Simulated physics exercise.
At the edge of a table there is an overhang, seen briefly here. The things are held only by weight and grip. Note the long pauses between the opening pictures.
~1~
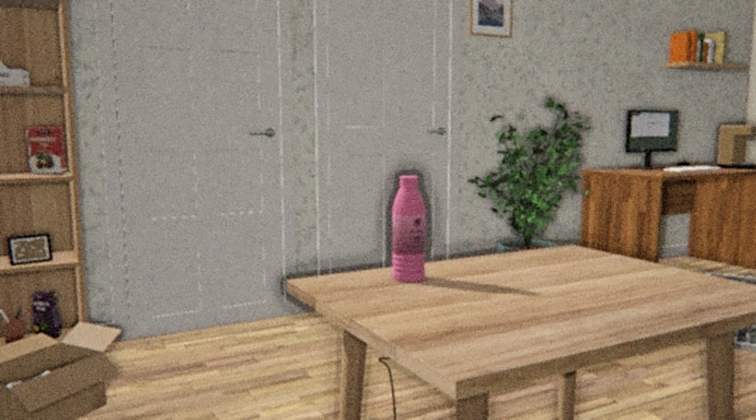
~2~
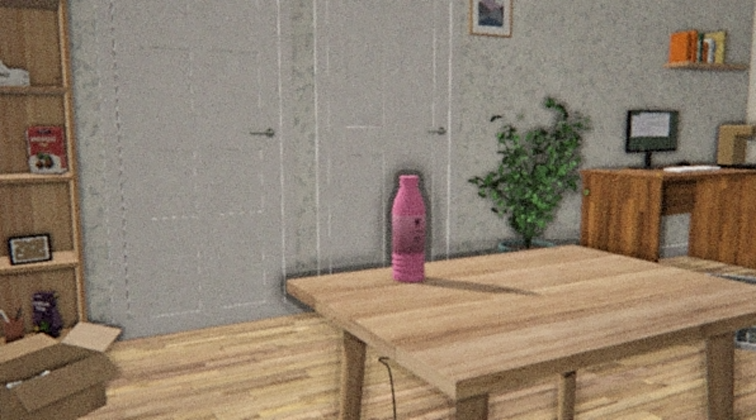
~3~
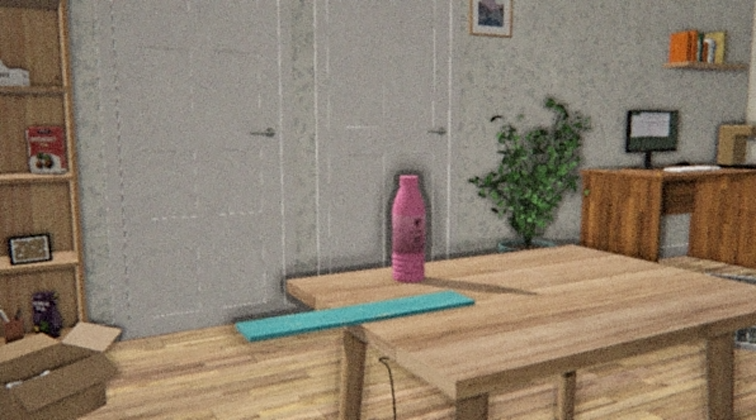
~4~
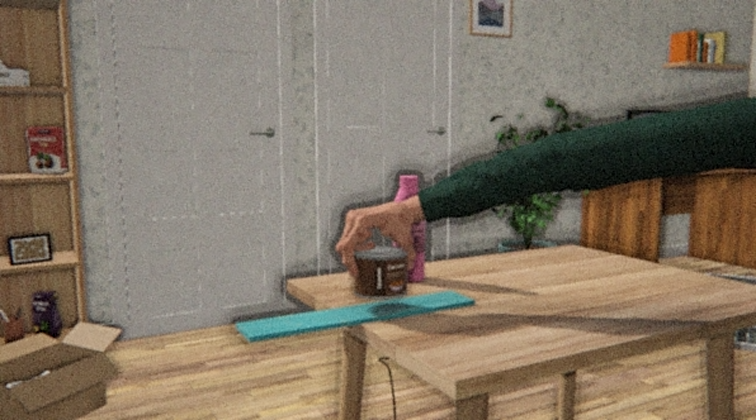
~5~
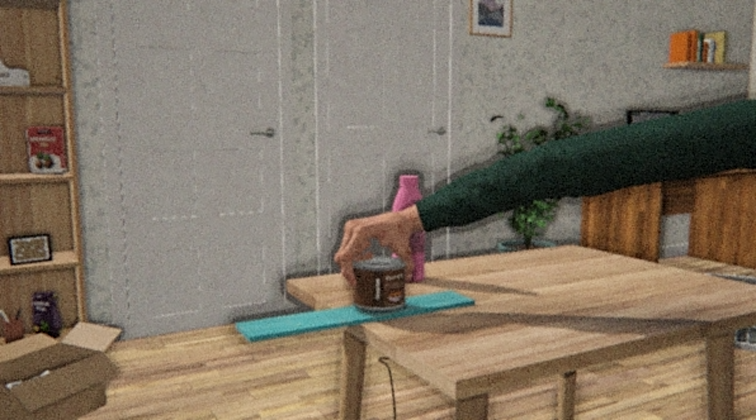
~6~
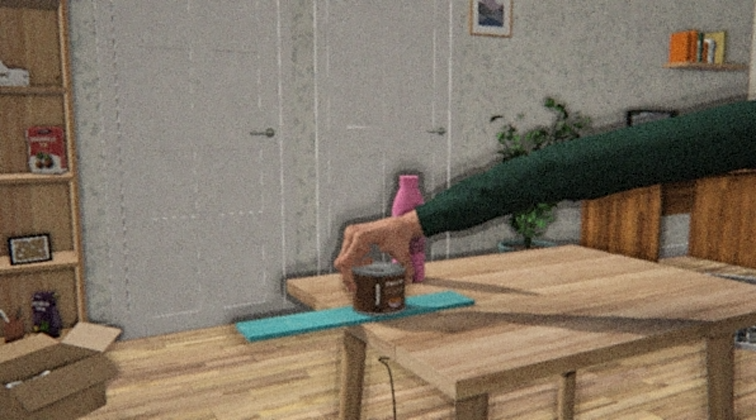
A turquoise plank appeared on the table, jutting past its left edge near a pink bottle, and then a hand in a dark green sleeve lowered a small brown tub onto it.
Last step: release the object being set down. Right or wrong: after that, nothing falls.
Right.
Then, 0.20 s on from there, no change.
Then, 0.50 s on from there, brown tub resting near (379, 288).
In the end, all 3 unmoved. At the end, from the last picture's camera, brown tub near (379, 288). The plank keeps its balance.
